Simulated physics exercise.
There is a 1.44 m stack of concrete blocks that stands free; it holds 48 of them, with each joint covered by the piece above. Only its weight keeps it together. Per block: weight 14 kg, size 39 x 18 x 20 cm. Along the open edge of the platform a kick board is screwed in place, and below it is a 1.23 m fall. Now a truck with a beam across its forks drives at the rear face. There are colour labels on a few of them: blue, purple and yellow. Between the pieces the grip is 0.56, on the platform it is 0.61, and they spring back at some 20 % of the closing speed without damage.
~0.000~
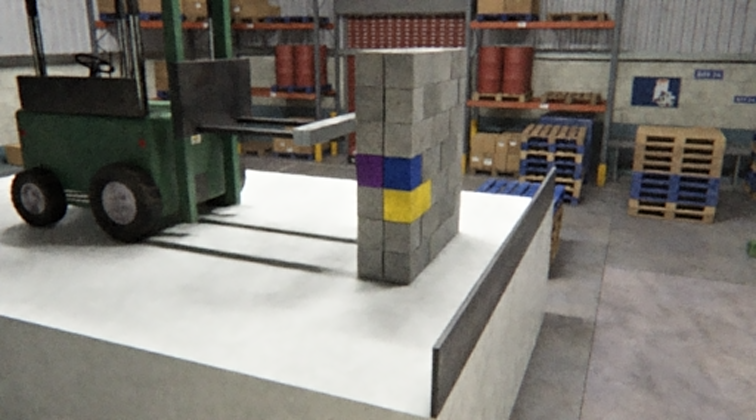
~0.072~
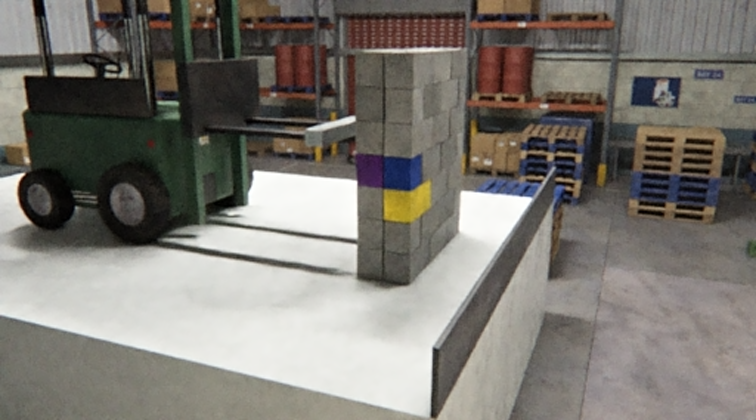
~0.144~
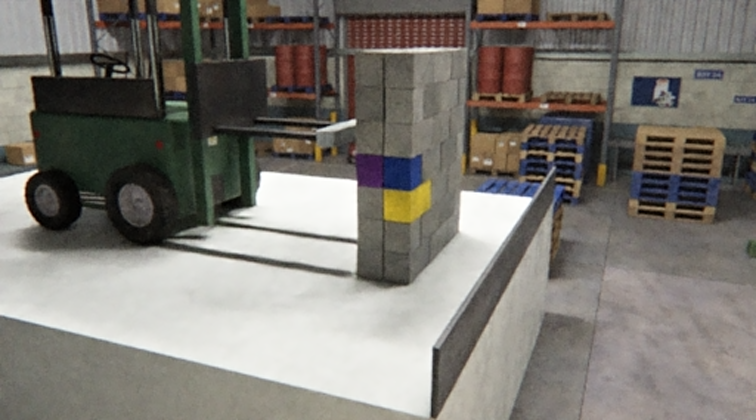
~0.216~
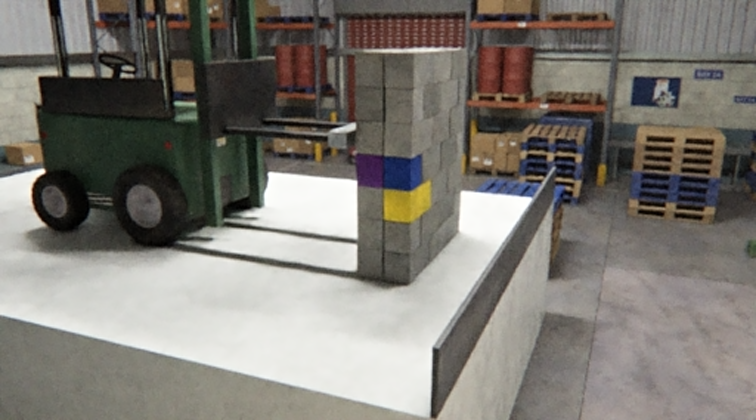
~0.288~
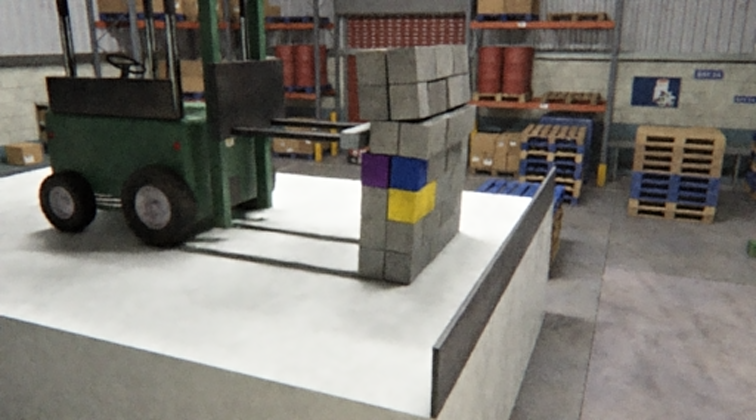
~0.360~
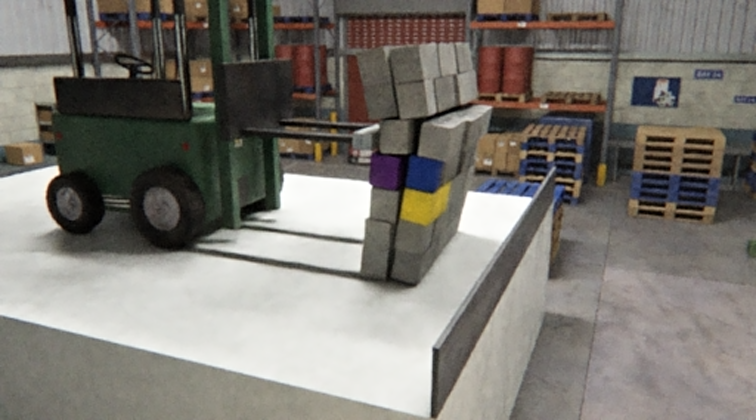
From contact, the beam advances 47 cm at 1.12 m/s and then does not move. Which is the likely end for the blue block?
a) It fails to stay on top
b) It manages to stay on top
The answer is a.
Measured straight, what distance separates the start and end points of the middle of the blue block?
I'd say close to 265 cm away from its start.
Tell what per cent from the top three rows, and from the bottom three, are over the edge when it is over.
From the top 80, from the bottom 0 per cent.
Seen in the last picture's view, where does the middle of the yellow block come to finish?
It settles close to (491, 230) in the last view.
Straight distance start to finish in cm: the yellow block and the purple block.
Yellow shifts close to 60 cm and purple close to 60 cm.
Around 0.58 s, none of the 48 blocks over the edge, 47 disturbed; blue block tipped 37°, 9 cm lower; yellow block tipped 37°, 6 cm lower.
Around 0.98 s, 6 of the 48 blocks over the edge; blue block on its side; yellow block tipped 43°, 14 cm lower.
Around 1.80 s, 18 of the 48 blocks over the edge; blue block on its side; purple block tipped 42°, 25 cm lower.
Finally (2.7 s), 21 of the 48 blocks over the edge; blue block on its side; purple block tipped 42°, 25 cm lower; yellow block tipped 41°, 15 cm lower. Seen by the last camera, middles, purple block near (463, 217).
